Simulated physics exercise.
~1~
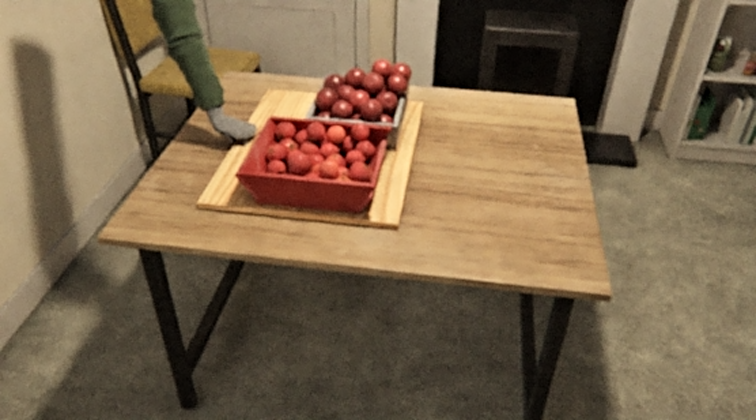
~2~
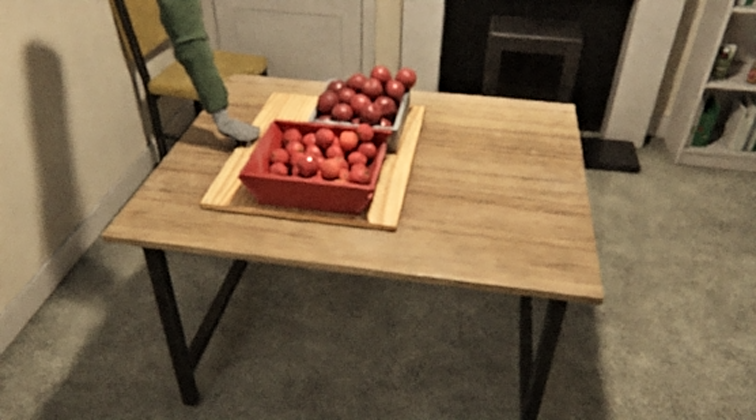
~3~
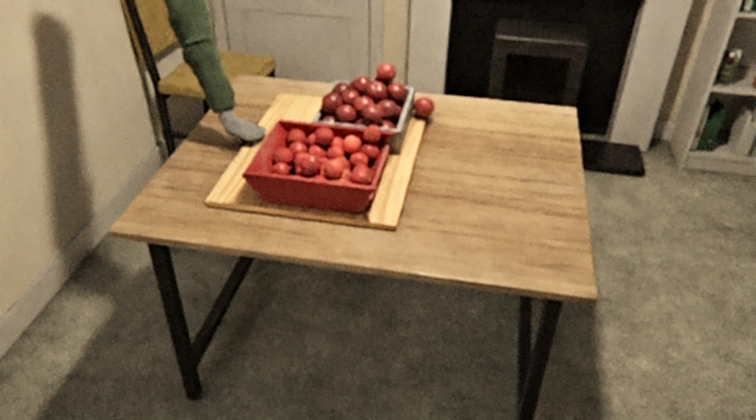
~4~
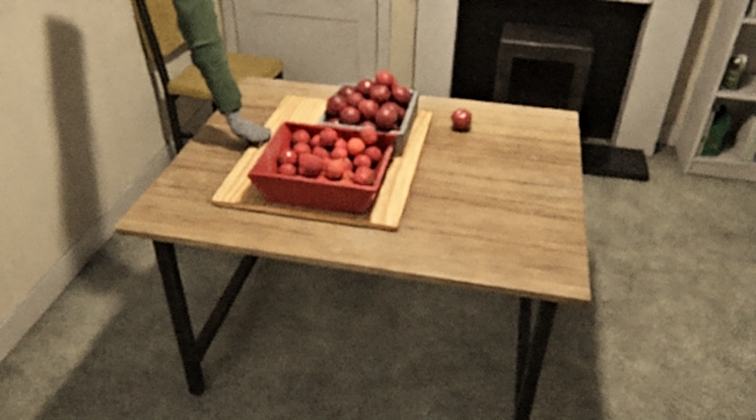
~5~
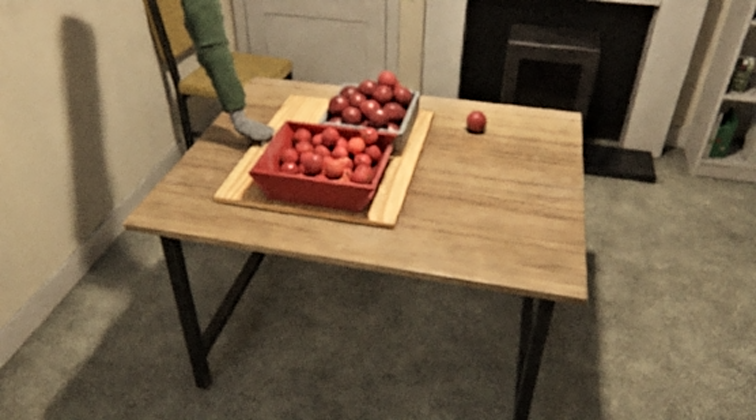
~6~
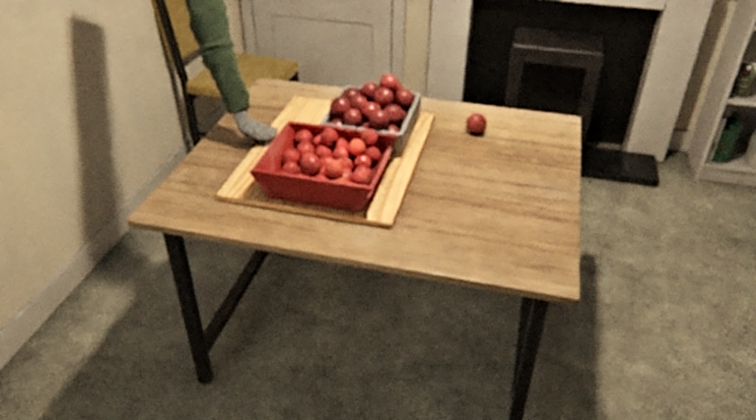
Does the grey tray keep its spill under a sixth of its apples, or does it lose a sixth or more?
It keeps the spill under a sixth. Only one apple leaves the grey tray and comes to rest on the table to the right, while the rest stay in.
